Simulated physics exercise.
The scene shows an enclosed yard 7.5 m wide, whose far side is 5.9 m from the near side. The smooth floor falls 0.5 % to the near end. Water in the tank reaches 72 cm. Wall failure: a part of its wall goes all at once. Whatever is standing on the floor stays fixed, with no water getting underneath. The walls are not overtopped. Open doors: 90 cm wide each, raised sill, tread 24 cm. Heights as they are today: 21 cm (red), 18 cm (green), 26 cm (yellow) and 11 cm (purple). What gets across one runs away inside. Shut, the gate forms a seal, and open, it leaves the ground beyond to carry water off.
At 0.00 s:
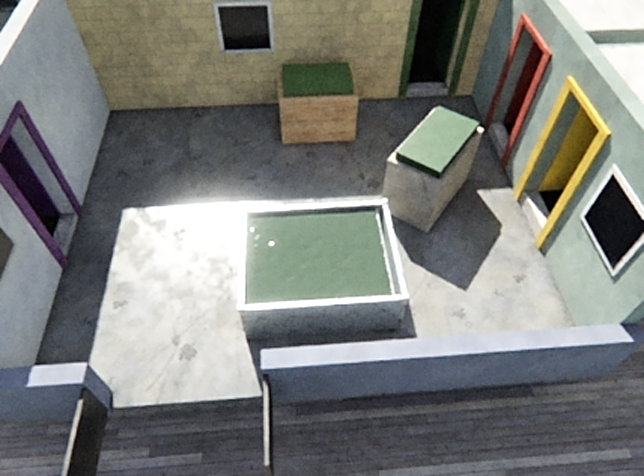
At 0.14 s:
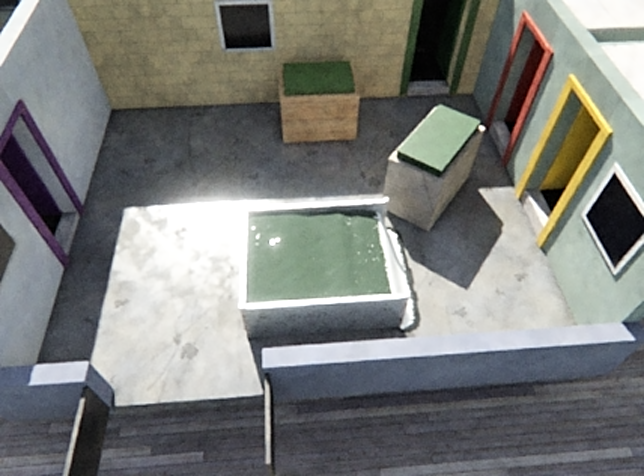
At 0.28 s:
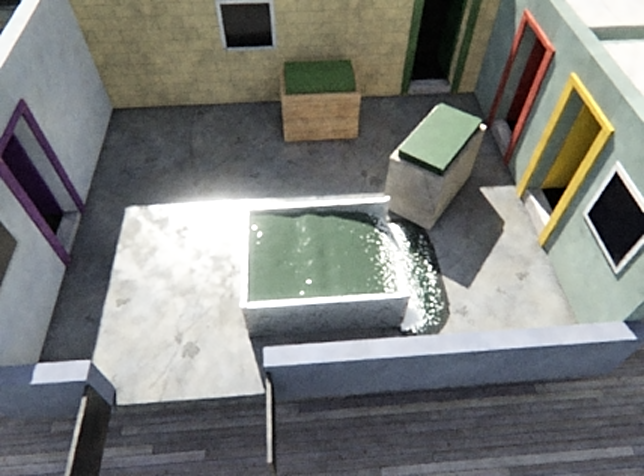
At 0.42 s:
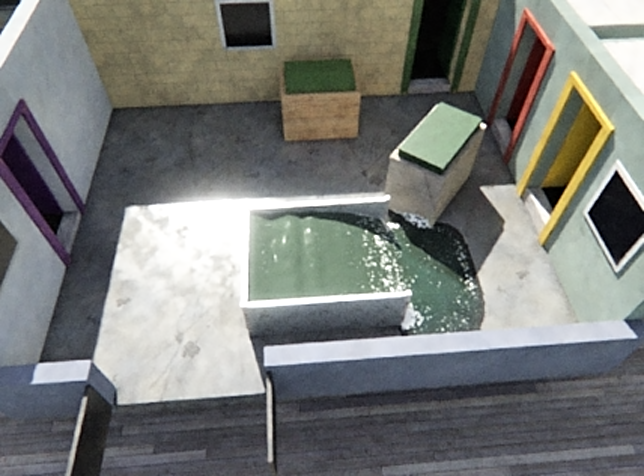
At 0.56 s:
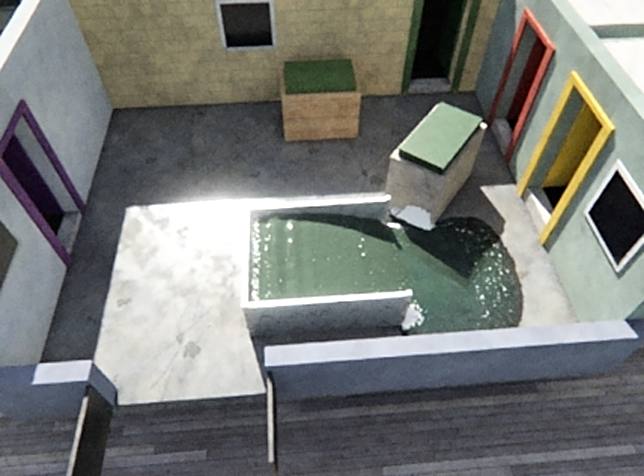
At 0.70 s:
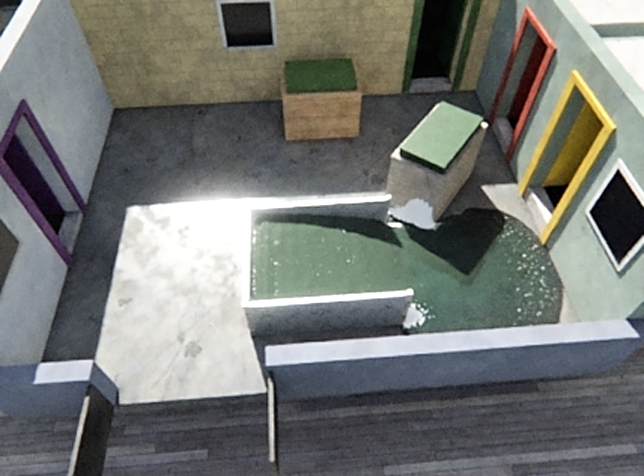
Water bursts from the right end of a raised, white-walled tank of green water and spreads rightward over the pale floor in a widening, rounded sheet, flowing past the base of a green-topped block, while the camera stays still. The walled yard is seen from high above its near side. A purple-framed doorway stands left, a green one at the back, and red and yellow ones right.
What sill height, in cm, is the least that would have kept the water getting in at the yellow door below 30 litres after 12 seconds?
The least height is about 25 cm.
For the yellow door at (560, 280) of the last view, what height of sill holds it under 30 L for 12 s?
You'd want it roughly 35 cm high.
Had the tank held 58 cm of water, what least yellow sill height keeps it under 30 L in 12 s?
Minimum height: Approx. 19 cm.
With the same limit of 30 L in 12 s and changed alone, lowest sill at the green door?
For green: Close to 14.5 cm.
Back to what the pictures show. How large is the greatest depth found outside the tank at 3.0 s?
Max depth: Around 30 cm.
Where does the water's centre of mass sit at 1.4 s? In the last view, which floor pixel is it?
The water's centre is at about (400, 275).
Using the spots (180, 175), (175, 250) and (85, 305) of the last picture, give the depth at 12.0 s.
The three readings, in order, are 5, 4 and 6 cm.
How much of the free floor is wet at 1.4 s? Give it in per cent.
I'd say near 20 percent.
After 1.4 s water covers 20 % of the floor, deepest (48 cm) near (586, 349); 30 cm at the yellow door, 3 litres in over its 26 cm sill.
After 3.0 s water covers 35 % of the floor, deepest (30 cm) near (471, 182); 24 cm at the yellow door, 21 litres in over its 26 cm sill.
After 12.0 s water covers 95 % of the floor, deepest (12 cm) near (573, 350); 7 cm at the yellow door, 22 litres in over its 26 cm sill.
At the yellow door as built, the water arrived by 0.8 s and peaked near 31 cm at 1.8 s.
With a sill of 21 cm, 61 litres would have come in within the 12 s; with 28.5 cm, 12 litres. So under 30 litres takes about 25 cm.
